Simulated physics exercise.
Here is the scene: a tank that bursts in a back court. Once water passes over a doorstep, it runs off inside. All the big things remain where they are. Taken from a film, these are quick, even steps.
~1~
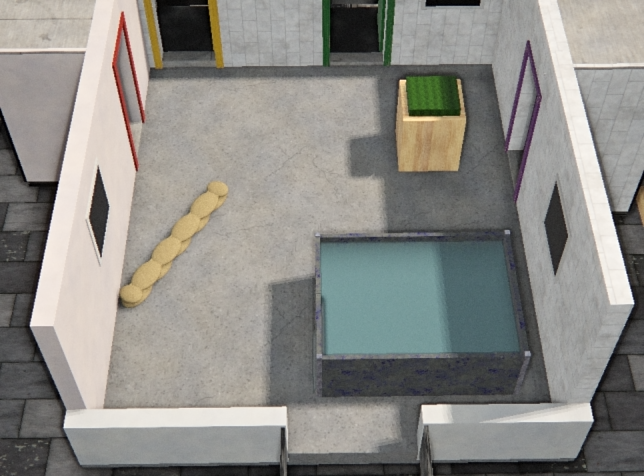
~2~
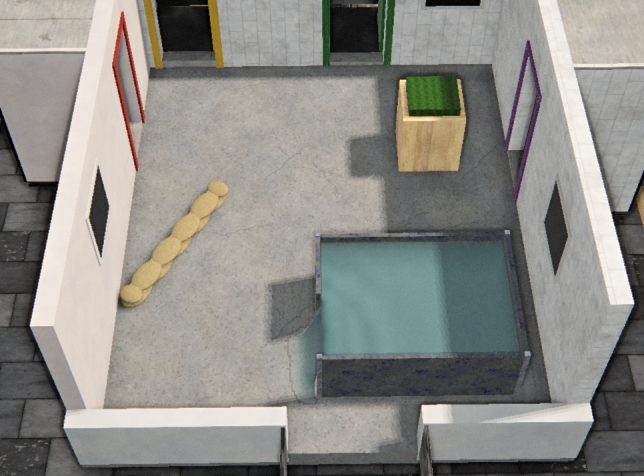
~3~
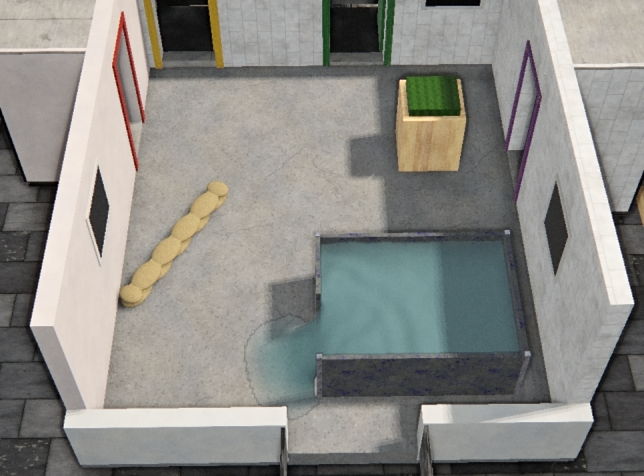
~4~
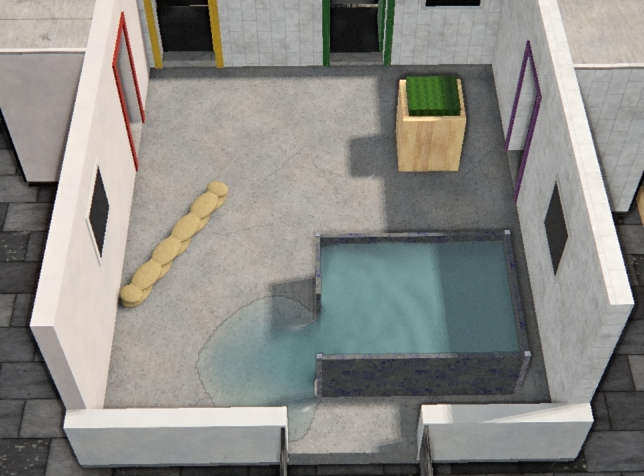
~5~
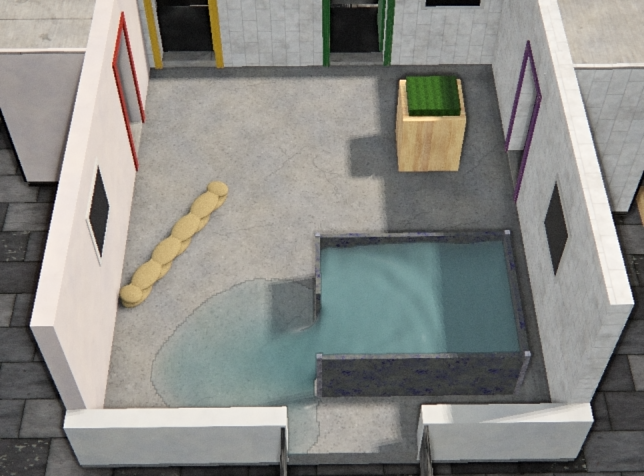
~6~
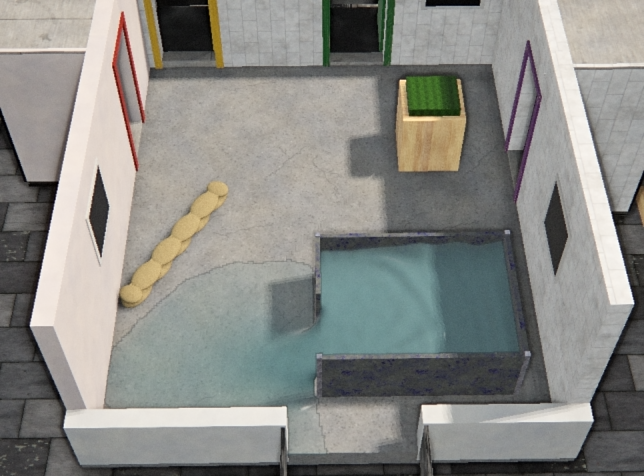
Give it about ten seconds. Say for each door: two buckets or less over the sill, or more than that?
At the end, the yellow door is going to let through no more than allowed, the red door is going to let through no more than allowed, the green door is going to let through more than allowed, the purple door is going to let through more than allowed.
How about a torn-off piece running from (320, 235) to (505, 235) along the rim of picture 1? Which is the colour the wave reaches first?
The answer is the one in purple.
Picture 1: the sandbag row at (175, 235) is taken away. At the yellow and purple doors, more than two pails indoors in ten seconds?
The yellow one exceeds the limit; the purple one stays within the limit.
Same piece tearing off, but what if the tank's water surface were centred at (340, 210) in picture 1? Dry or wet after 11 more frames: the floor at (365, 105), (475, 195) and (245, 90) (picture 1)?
Points in turn: Not reached; not reached; not reached.
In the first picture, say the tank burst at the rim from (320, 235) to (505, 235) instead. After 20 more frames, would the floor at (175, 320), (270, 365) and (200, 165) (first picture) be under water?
So: Spared, then spared, then wetted.
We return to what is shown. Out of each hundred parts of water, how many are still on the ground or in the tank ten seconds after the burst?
Estimate: Close to 90 %.
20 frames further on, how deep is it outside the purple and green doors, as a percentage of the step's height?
I'd put it at close to 0 and 0 per cent.
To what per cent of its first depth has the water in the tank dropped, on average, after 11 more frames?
Near 58 in a hundred.
A moment on, water covers 20 % of the floor; the yellow door not reached, the red door not reached, the green door not reached, the purple door not reached.
Next, water covers 25 % of the floor; the yellow door not reached, the red door not reached, the green door not reached, the purple door not reached.
Then, water covers 55 % of the floor; the yellow door not reached, the red door wet at the sill, nothing in, the green door not reached, the purple door not reached.
Later, water covers 95 % of the floor; the yellow door under two buckets in, the red door wet at the sill, nothing in, the green door over two buckets in, the purple door over two buckets in.
In the end, water covers 95 % of the floor; the yellow door under two buckets in, the red door wet at the sill, nothing in, the green door over two buckets in, the purple door far over two buckets in.
